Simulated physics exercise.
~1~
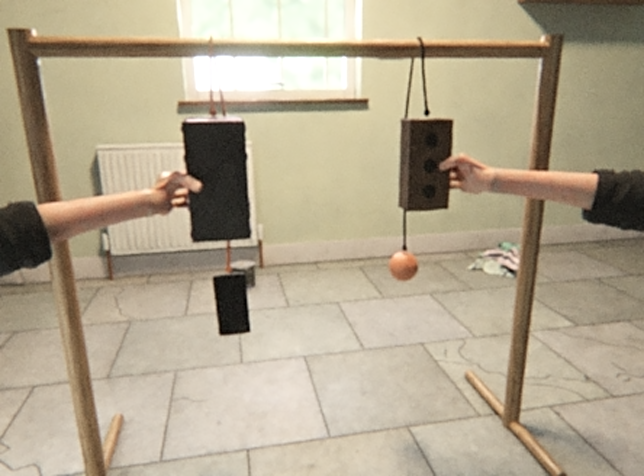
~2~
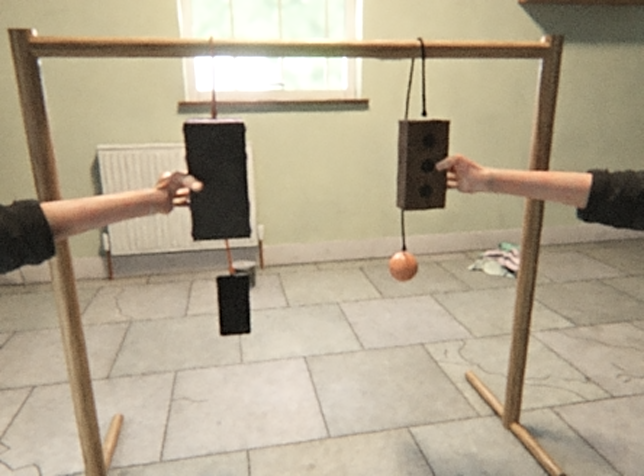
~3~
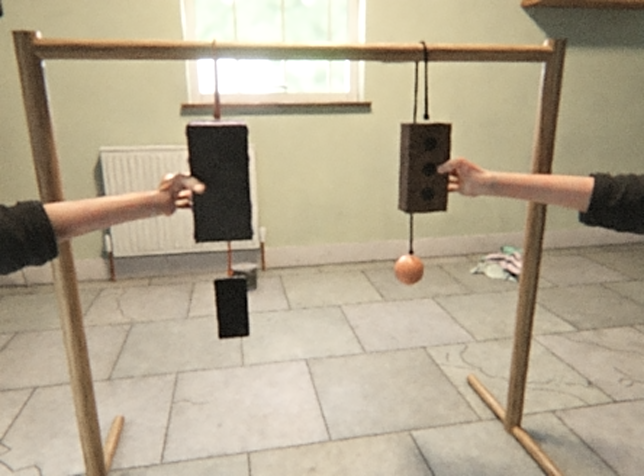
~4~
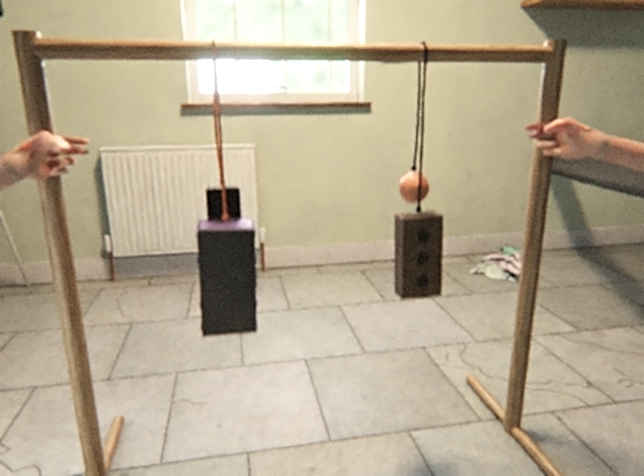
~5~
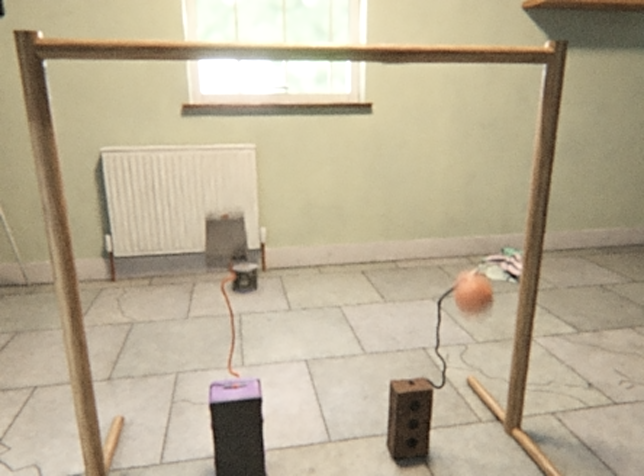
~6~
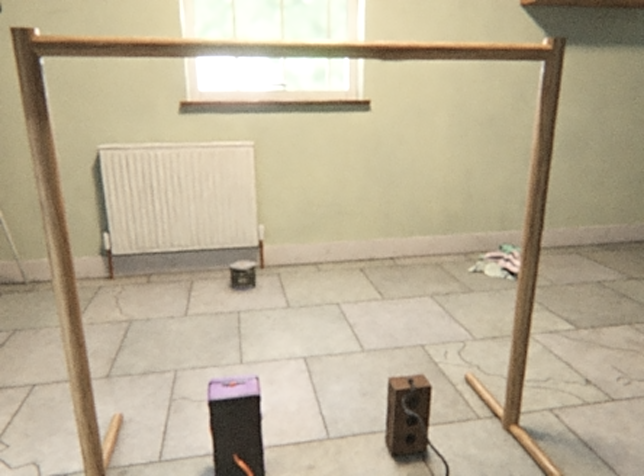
Two hands reach in from either side of a wooden rail in a pale green room with a grey tiled floor, seen from the front by a slightly swaying camera. The left hand steadies a dark case with a purple top, a small black phone hanging below it on a reddish lace, while the right holds a brown brick with an orange ball beneath. Both hands let go and draw back. The case and brick drop as the phone and ball rise, and both laces slip off the rail. The case and brick end on the floor, the phone and ball out of sight.
